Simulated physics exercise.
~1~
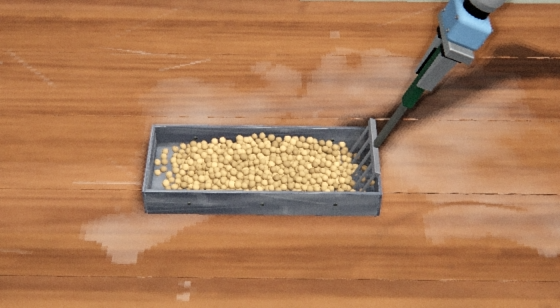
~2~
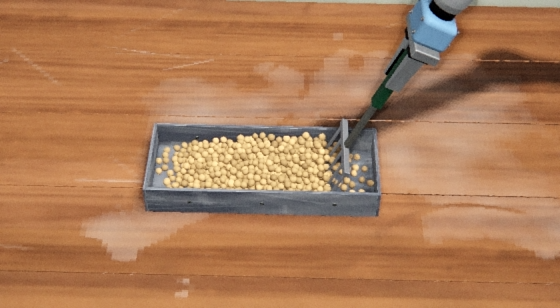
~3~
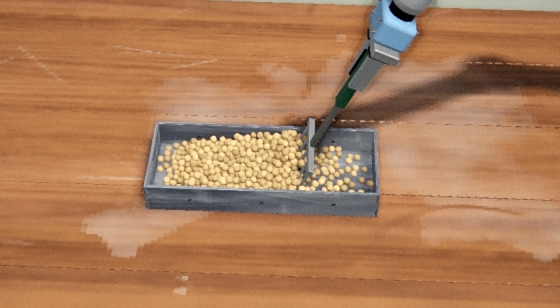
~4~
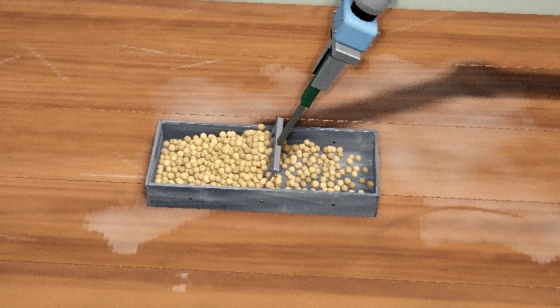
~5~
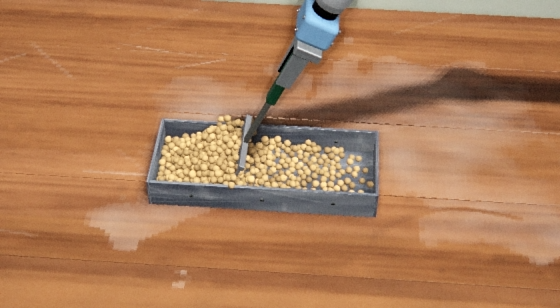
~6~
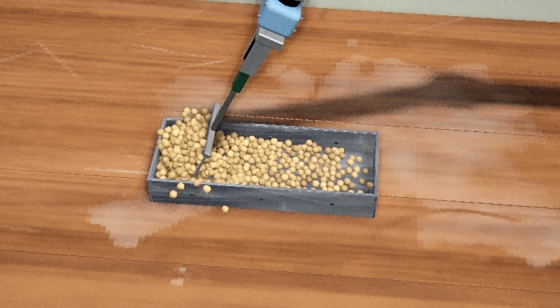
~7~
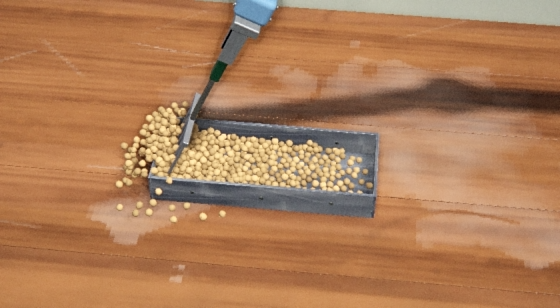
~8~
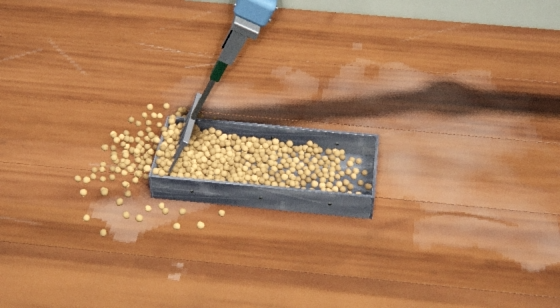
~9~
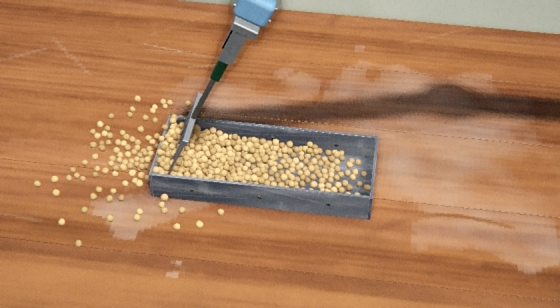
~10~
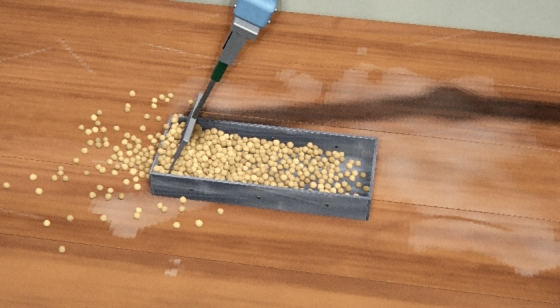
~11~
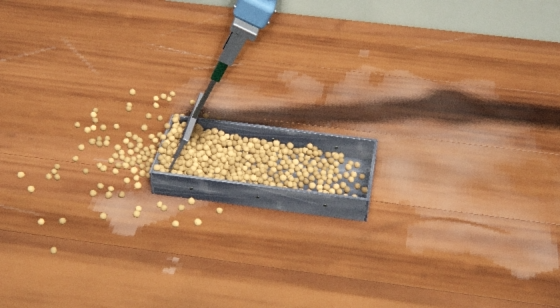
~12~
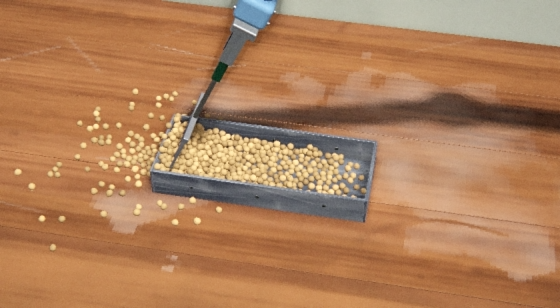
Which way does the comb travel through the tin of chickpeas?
The comb travels to the left, from the right end of the tin towards the left end.
